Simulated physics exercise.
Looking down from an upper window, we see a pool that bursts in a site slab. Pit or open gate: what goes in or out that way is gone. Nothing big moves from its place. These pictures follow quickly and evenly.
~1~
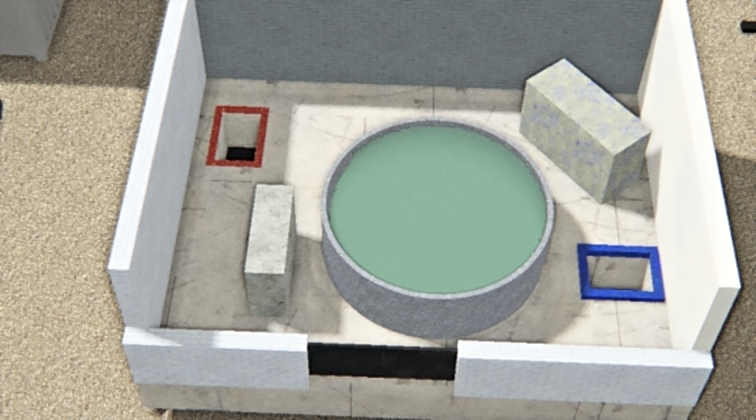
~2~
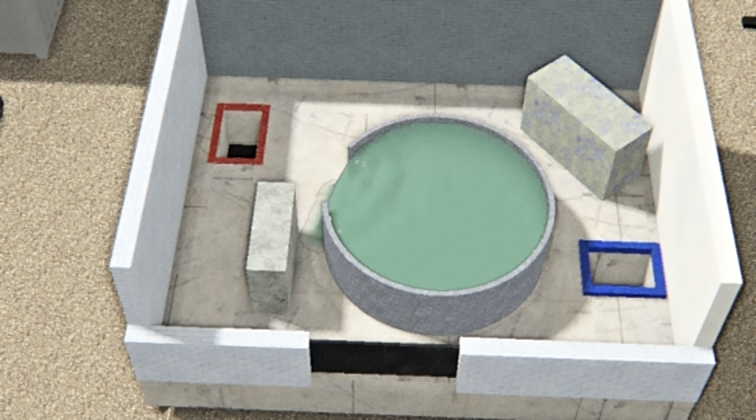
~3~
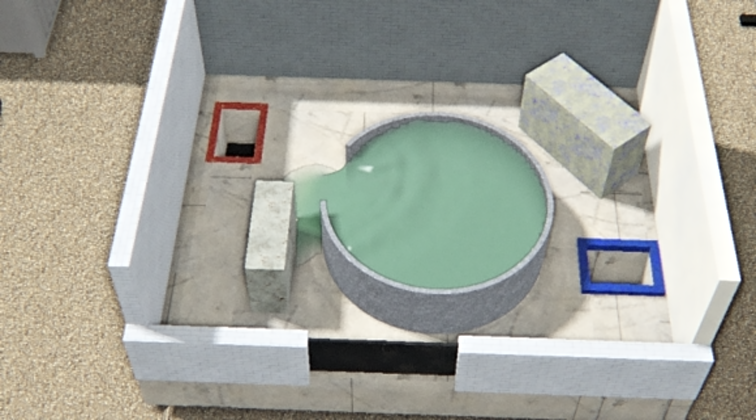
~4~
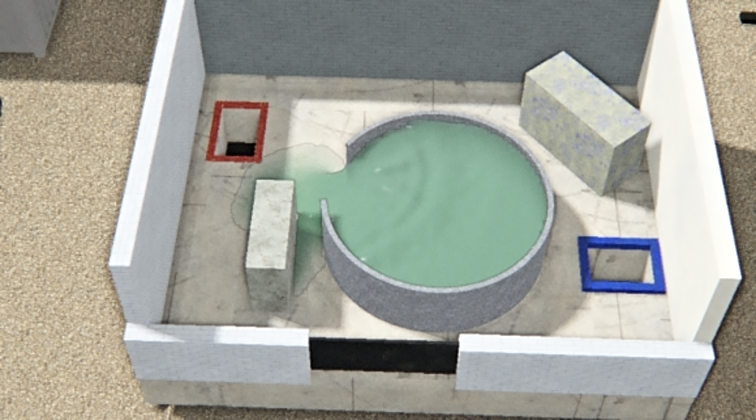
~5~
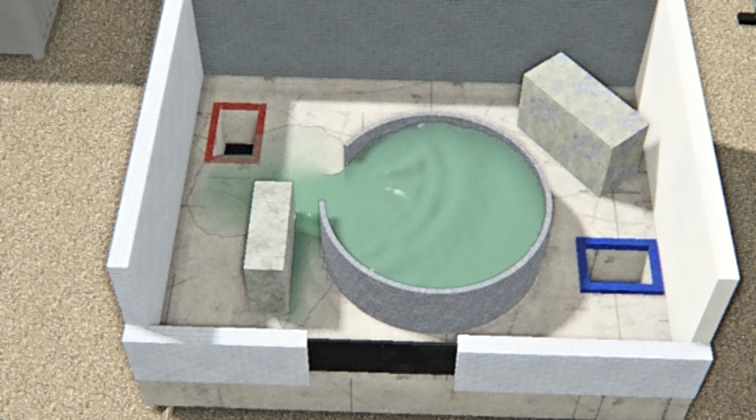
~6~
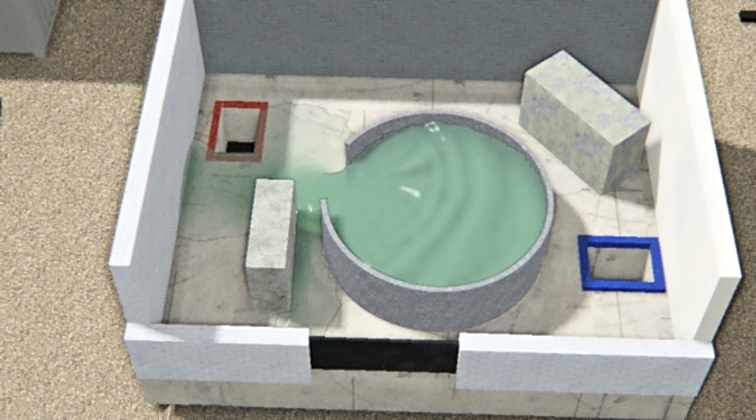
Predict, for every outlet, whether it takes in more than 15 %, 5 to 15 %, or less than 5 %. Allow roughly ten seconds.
In order: The gate pulls in barely a drop - beneath five per cent, the red pit pulls in a good deal - past fifteen per cent, the blue pit pulls in barely a drop - beneath five per cent.
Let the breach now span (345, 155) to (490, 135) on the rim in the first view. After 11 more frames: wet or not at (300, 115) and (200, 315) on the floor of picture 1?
Lab note, in order - inundated; left bare.
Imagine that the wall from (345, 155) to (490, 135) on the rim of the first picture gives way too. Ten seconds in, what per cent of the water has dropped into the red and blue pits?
Red 45 %, blue 8 %.
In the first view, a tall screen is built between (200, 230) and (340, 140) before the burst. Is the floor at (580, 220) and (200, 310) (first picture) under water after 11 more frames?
Spared, then swamped.
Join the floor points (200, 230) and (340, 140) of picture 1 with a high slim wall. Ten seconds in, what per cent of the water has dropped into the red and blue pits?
Red 6 %, blue 10 %.
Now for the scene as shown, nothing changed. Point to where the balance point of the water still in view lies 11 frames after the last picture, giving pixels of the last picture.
Around pixel (383, 229).
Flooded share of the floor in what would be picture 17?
It works out to about 50 in a hundred.
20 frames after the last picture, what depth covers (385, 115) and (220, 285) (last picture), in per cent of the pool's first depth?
Respectively about 4 and 8 per cent.
A moment on, water covers 35 % of the floor; the gate 0 %, the red pit 3 %, the blue pit 0 %.
Next, water covers 50 % of the floor; the gate 0 %, the red pit 9 %, the blue pit 0 %.
Then, water covers 65 % of the floor; the gate 0 %, the red pit 19 %, the blue pit 0 %.
Later, water covers 90 % of the floor; the gate 0 %, the red pit 30 %, the blue pit 0 %.
In the end, water covers 100 % of the floor; the gate 0 %, the red pit 41 %, the blue pit 2 %.
